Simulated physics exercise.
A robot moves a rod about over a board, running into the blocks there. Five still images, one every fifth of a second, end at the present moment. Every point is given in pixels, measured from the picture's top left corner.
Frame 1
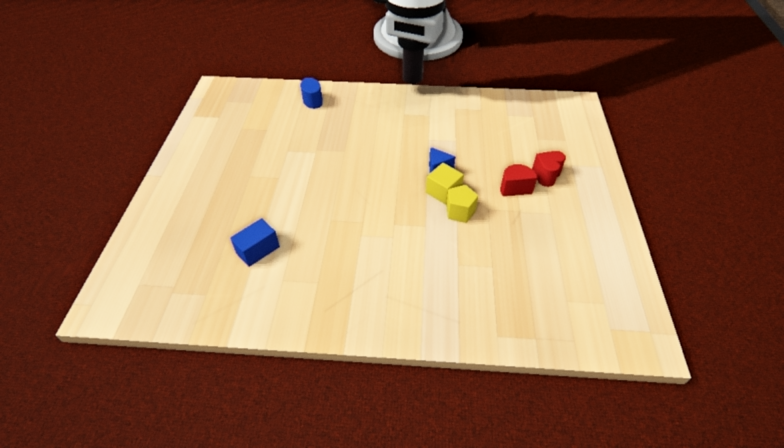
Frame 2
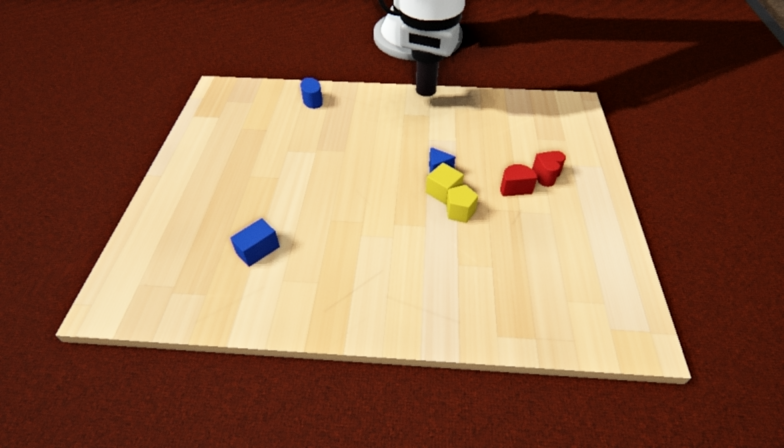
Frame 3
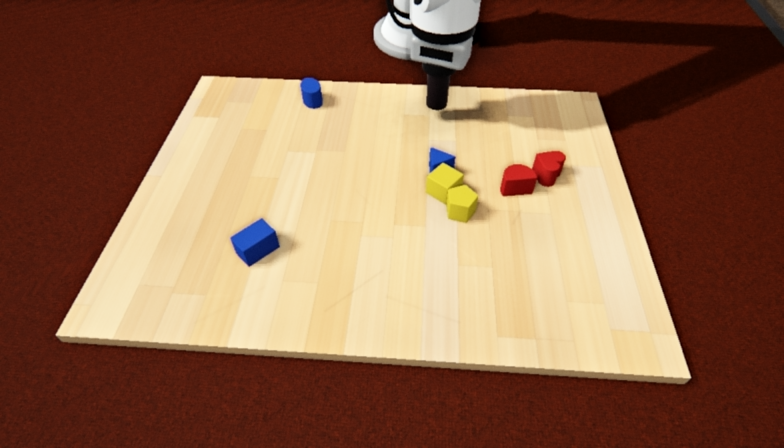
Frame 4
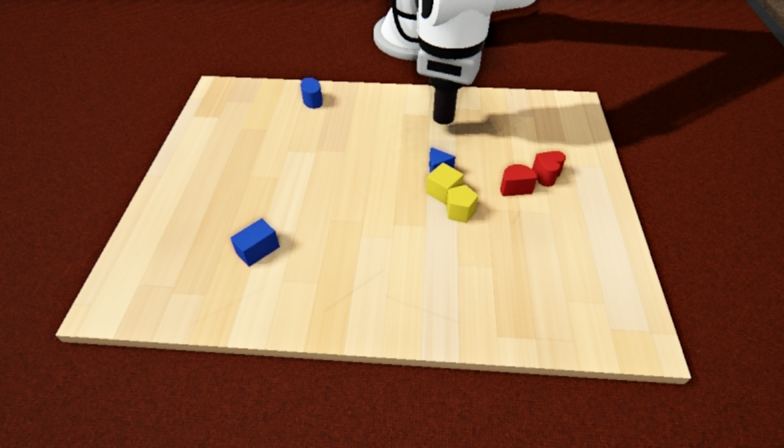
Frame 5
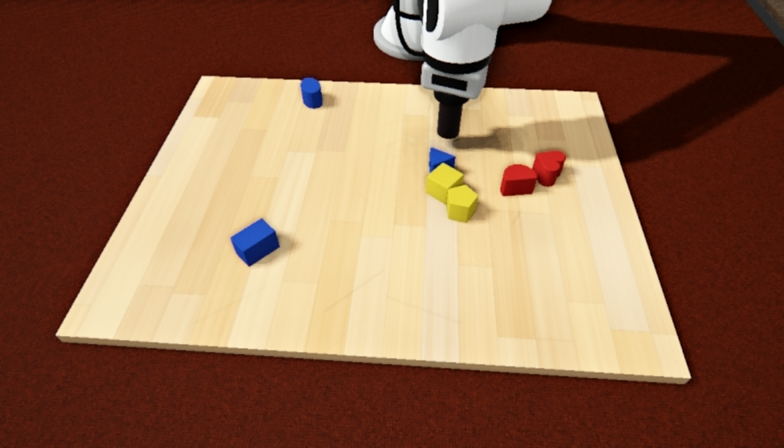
A pale wooden board lies on a dark red surface, seen from above at an angle by a still camera. Blue blocks sit at the upper left, lower left and just right of centre, the last touching two yellow ones, with two red blocks further right. From the top edge, a white robot arm moves its black rod down and slightly right, nearing the blue-and-yellow cluster, while every block stays still.
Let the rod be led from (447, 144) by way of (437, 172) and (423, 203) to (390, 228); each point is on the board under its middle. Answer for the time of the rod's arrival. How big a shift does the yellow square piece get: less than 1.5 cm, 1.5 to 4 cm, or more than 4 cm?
More than 4 cm.
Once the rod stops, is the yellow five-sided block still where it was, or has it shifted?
Displaced.
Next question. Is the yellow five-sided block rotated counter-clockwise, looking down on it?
Going by the path, yes.
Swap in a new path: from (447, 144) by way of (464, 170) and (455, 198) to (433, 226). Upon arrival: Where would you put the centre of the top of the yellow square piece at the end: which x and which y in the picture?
Its top face will be centred at roughly (420, 188).
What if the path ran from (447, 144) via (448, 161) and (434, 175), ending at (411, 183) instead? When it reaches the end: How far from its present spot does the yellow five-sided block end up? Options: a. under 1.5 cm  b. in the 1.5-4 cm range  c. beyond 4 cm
(a)
On the path given first. One third of the way, rod at (438, 160); blue triangular block at (430, 168), turned 15° anticlockwise; yellow square piece at (447, 180); yellow five-sided block at (463, 197), turned 10° anticlockwise.
Two thirds of the way, rod at (424, 191); blue triangular block at (411, 199); yellow square piece at (446, 205), turned 40° anticlockwise; yellow five-sided block at (475, 208), turned 65° anticlockwise.
At the end, rod at (389, 217); blue triangular block at (377, 227); yellow square piece at (443, 209), turned 60° anticlockwise; yellow five-sided block at (475, 209), turned 65° anticlockwise.
